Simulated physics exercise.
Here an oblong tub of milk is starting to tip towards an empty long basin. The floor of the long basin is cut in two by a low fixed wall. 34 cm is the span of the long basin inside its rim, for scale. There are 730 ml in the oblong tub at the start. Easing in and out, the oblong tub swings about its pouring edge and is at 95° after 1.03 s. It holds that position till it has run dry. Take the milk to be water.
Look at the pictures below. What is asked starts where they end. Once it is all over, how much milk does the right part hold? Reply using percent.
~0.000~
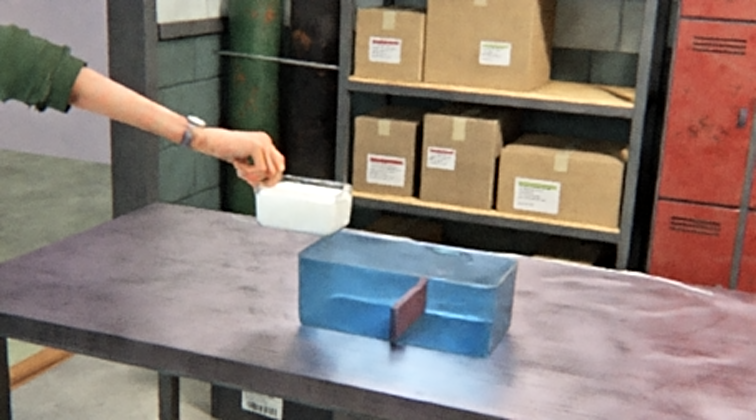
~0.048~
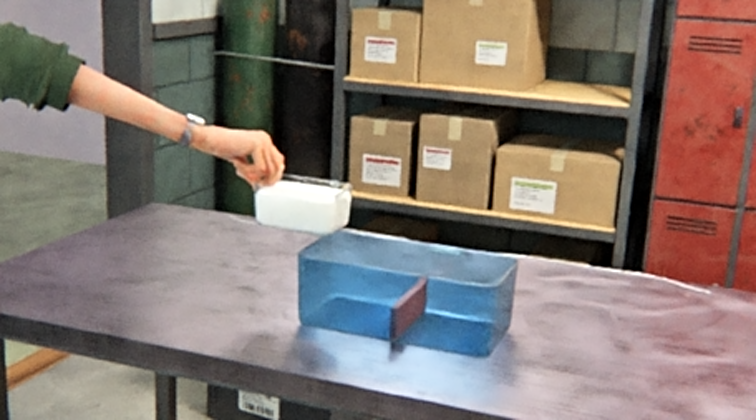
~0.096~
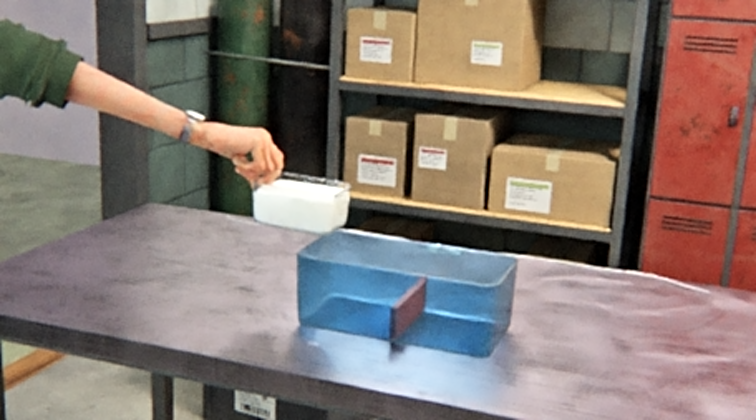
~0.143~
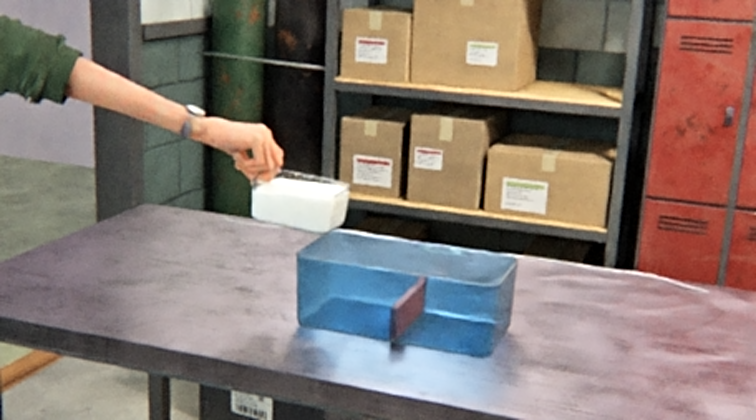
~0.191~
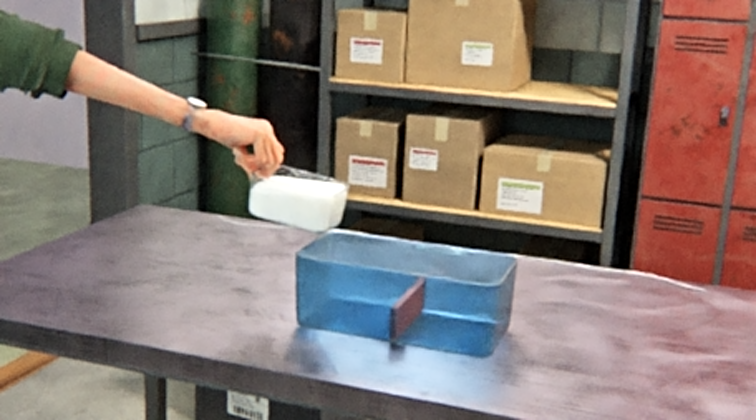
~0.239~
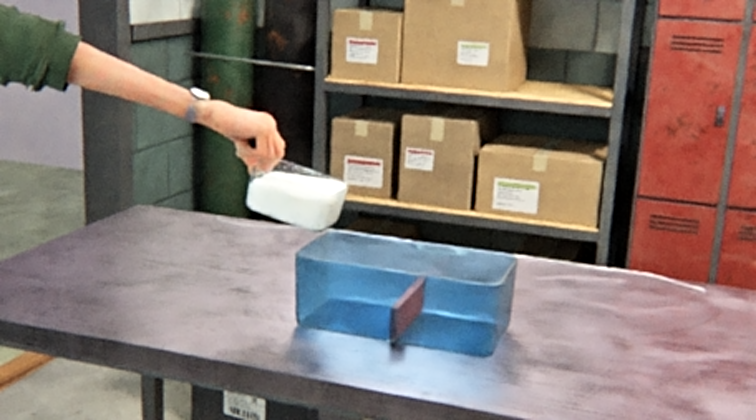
The right part holds about 17 per cent.
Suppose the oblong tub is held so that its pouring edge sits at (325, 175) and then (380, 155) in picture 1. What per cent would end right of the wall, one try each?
Try 1: Approx. 0 %; try 2: Approx. 90 %.
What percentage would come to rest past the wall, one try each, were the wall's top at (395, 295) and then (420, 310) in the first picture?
I'd say 60 percent on the first go, 15 percent on the next.
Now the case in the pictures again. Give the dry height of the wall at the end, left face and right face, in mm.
Left about 34 mm, while the right is about 52 mm.
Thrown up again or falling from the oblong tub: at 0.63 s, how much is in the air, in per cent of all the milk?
Around 34 in a hundred.
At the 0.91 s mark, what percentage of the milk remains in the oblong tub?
10 per cent or thereabouts.
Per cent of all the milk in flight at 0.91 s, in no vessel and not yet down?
Near 9 percent.
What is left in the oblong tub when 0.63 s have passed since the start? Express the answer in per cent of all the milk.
Near 52 in a hundred.
After 0.63 s the tilt is 63° and 53 per cent is still to pour, 13 is left of the wall and 0 right of it.
After 0.91 s the tilt is 92° and 10 per cent is still to pour, 64 is left of the wall and 16 right of it.
After 1.21 s the tilt is 95° and 2 per cent is still to pour, 80 is left of the wall and 17 right of it.
After 1.53 s the tilt is 95° and 0 per cent is still to pour, 82 is left of the wall and 17 right of it.
In the end 83 per cent lies left of the wall, 17 right of it and 1 outside.
